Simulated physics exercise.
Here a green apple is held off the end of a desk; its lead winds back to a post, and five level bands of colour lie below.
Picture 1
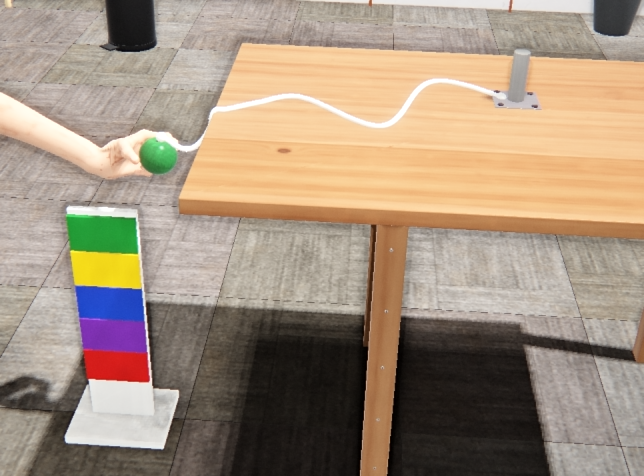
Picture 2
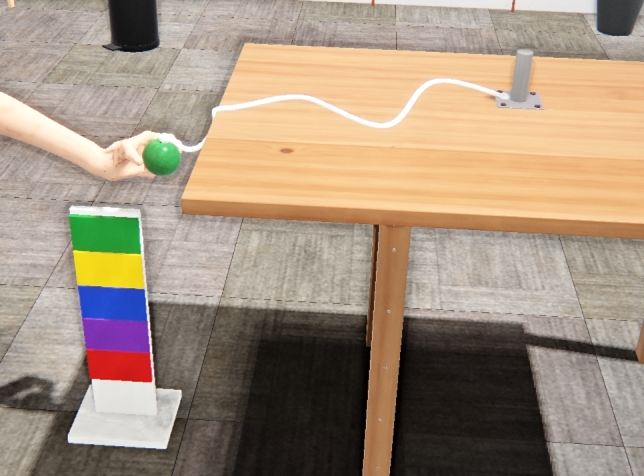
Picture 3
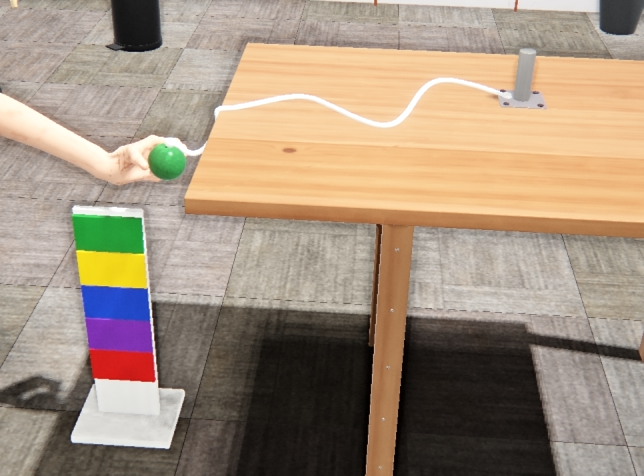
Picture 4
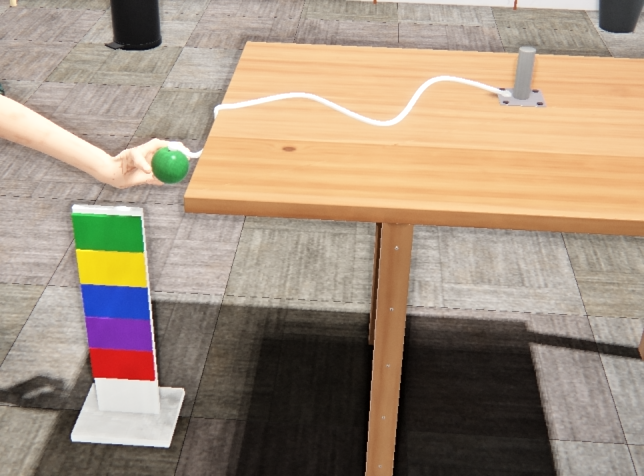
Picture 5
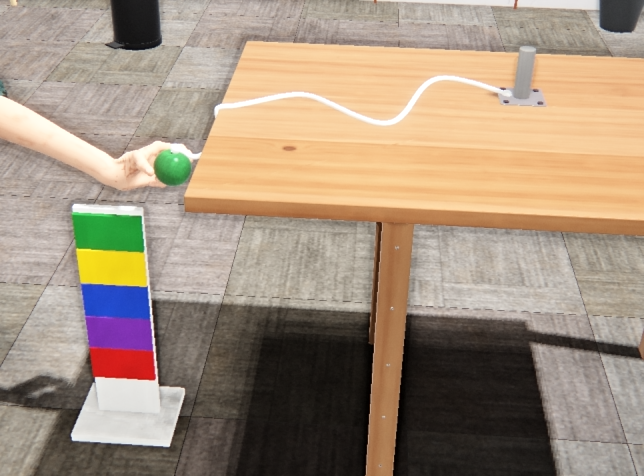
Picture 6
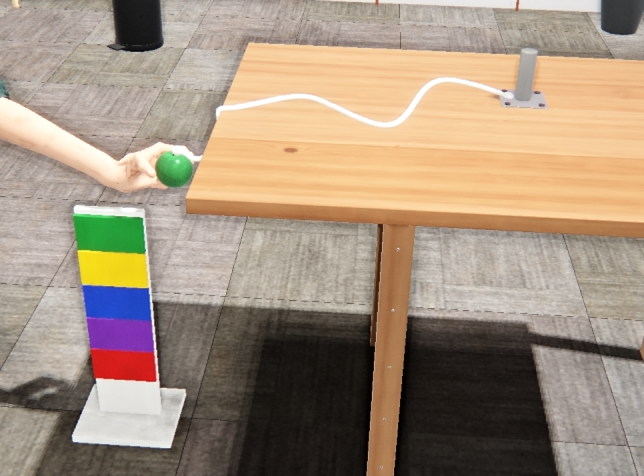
Office with carpet tiles, a hand holding a green ball on a white cord beside a wooden desk, shifting slightly rightward.
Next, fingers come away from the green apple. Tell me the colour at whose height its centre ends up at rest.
It ends up level with blue.
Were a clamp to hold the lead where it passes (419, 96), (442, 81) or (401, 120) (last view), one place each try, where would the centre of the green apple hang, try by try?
First try near (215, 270), second near (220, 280), third near (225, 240).
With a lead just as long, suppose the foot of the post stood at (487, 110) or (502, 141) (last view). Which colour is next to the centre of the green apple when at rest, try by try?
Answer, in order: Purple, purple.
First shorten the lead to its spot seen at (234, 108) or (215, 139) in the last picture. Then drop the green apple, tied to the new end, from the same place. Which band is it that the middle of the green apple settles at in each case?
Taking them in turn, you'd get green, then yellow.
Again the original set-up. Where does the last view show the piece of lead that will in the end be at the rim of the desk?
The point at (330, 105).
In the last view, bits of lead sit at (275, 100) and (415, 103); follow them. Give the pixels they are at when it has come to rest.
They go to (225, 169) and to (363, 102).
Soon after, apple near (198, 302); level with blue.
Then, apple near (261, 286); level with blue.
Further on, apple near (213, 303); level with blue.
At rest, apple near (228, 300); level with blue. At blue.
